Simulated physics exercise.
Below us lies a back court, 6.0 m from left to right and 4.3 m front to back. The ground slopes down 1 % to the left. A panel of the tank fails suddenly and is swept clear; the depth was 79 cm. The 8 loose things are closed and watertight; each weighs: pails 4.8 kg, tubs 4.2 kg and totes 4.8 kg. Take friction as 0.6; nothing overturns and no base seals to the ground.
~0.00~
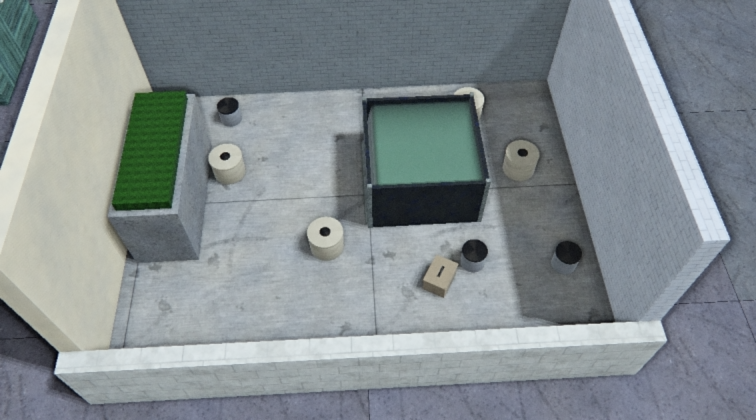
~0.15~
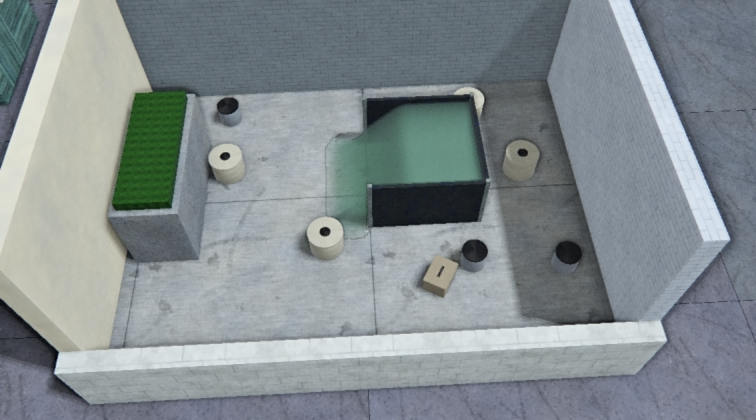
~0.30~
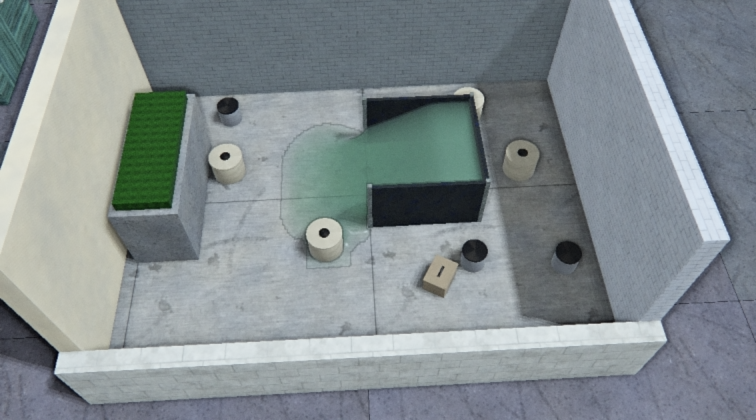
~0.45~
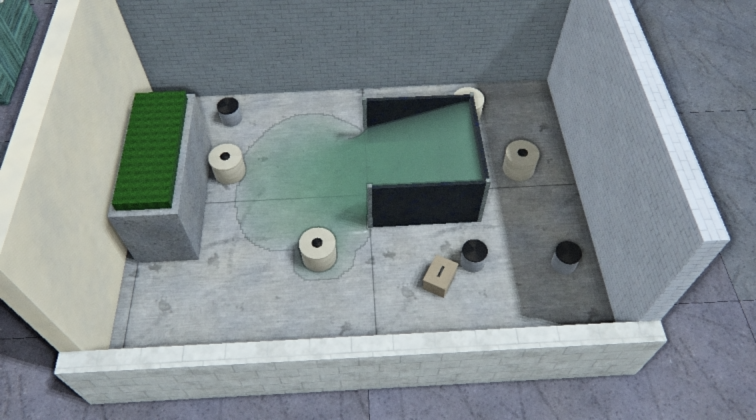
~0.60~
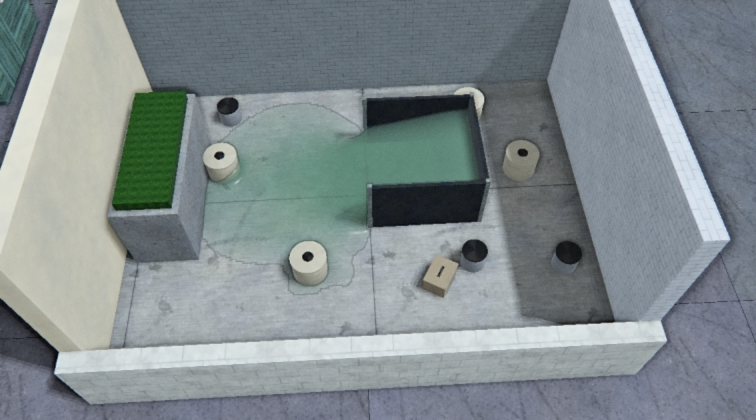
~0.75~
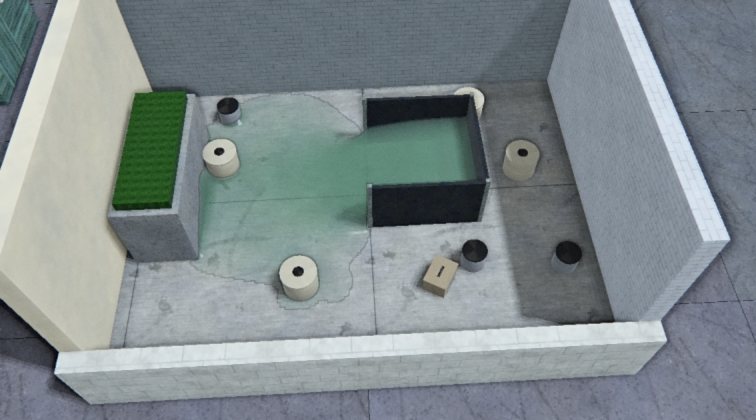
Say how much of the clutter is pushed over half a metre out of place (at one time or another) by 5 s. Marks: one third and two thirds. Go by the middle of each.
It is between one and two thirds.
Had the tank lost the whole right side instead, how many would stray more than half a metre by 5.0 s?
Then 7.
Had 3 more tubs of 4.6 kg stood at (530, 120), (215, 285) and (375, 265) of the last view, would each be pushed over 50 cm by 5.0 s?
In that order: Short of it, more, short of it.
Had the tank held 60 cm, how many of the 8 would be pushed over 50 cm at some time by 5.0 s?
Then 3.
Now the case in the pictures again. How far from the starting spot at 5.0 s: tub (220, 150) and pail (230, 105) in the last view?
In turn: 100 cm, 80 cm.
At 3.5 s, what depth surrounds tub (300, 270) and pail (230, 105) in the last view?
About 2 and 14 cm.
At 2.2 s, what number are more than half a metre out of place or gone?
By then 3.
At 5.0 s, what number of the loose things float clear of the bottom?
I count 4.
After 1.1 s 1 of 8 are over 50 cm from their spots; 1 afloat.
After 2.2 s 3 of 8 are over 50 cm from their spots; 3 afloat.
After 3.5 s 2 of 8 are over 50 cm from their spots; 2 afloat.
After 5.0 s 4 of 8 are over 50 cm from their spots, and 4 have been at some point; 4 afloat.
